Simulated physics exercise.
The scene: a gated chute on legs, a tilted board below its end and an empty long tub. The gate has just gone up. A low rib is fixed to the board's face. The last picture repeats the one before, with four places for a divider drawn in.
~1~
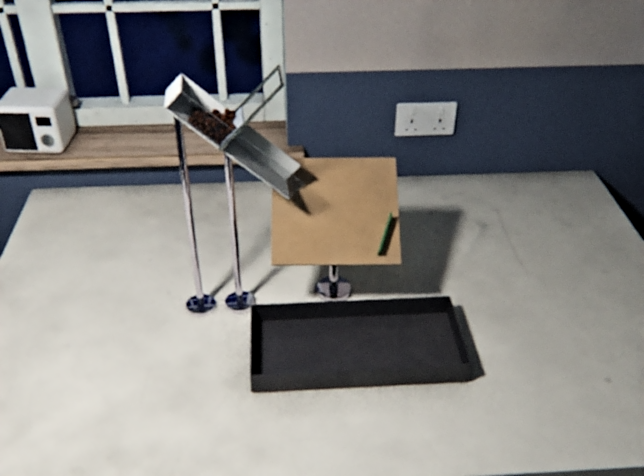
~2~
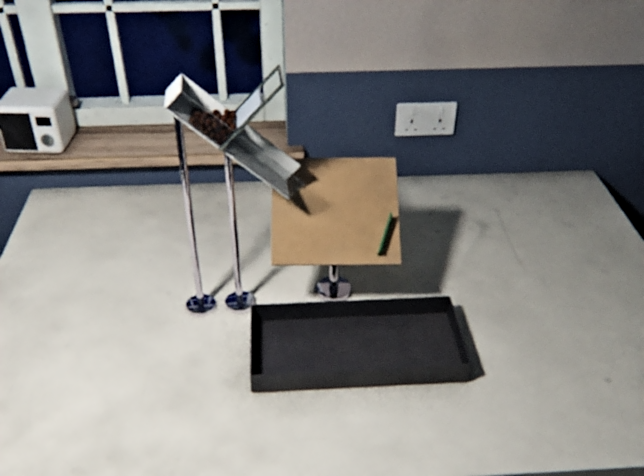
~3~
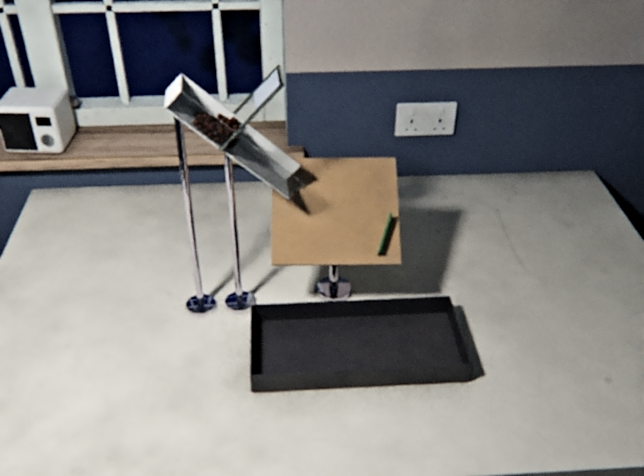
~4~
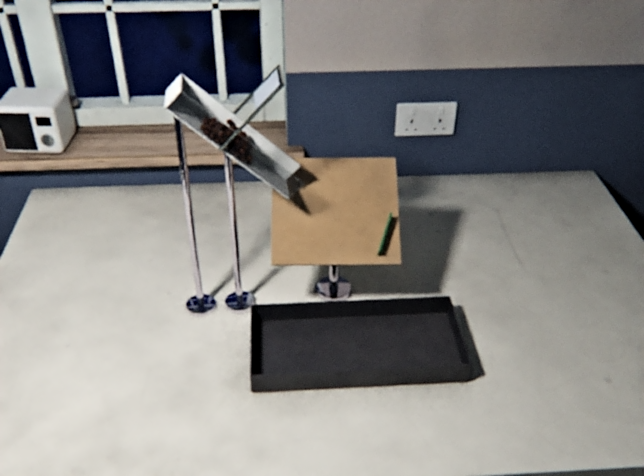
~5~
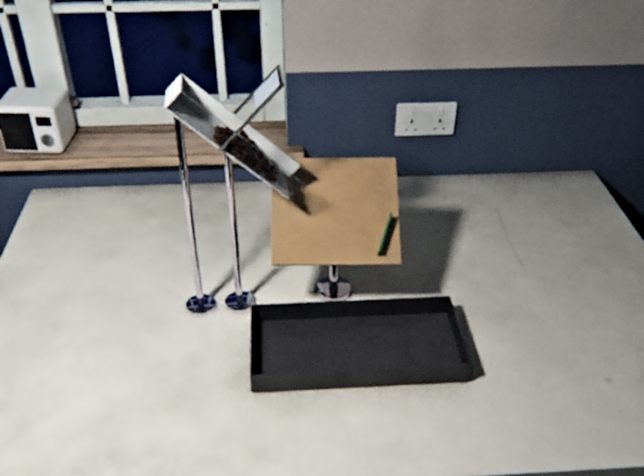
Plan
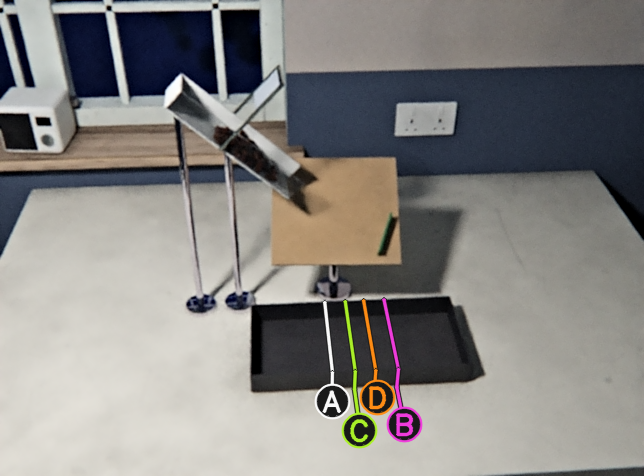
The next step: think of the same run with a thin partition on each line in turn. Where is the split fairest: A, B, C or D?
D is best.
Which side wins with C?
The right side.
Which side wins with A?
More lands on the right.
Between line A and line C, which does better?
That is line C.
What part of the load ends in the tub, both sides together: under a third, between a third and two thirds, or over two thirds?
It is over two thirds.
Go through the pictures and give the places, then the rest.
Load behind the gate at (215, 124), chocolate balls; lip of the chute at (287, 189), sloping fairly steeply, in the first picture.
Middle of the board at (335, 210), tilted fairly steeply; middle of its low edge at (336, 264); of its high edge at (334, 158), in the second picture.
Front corners of the tub at (251, 375) and (471, 364), empty; front of the load at (233, 137), in the third picture.
Middle of the load at (232, 137); its front at (250, 162), about a third of the way to the lip; rib from (391, 213) to (379, 252), in the fourth picture.
Middle of the load at (248, 154); its front at (273, 168), most of the way to the lip, in the fifth picture.
On the marked copy, line A crosses the front rim at (332, 371); line B crosses the front rim at (398, 368); line C crosses the front rim at (355, 370); line D crosses the front rim at (375, 369).
Choosing A, of what is caught, a small part on the left of the divider, most on the right.
Choosing B, of what is caught, most on the left of the divider, about a quarter on the right.
Choosing C, of what is caught, about a quarter on the left of the divider, most on the right.
Choosing D, of what is caught, about half on the left of the divider, about half on the right.
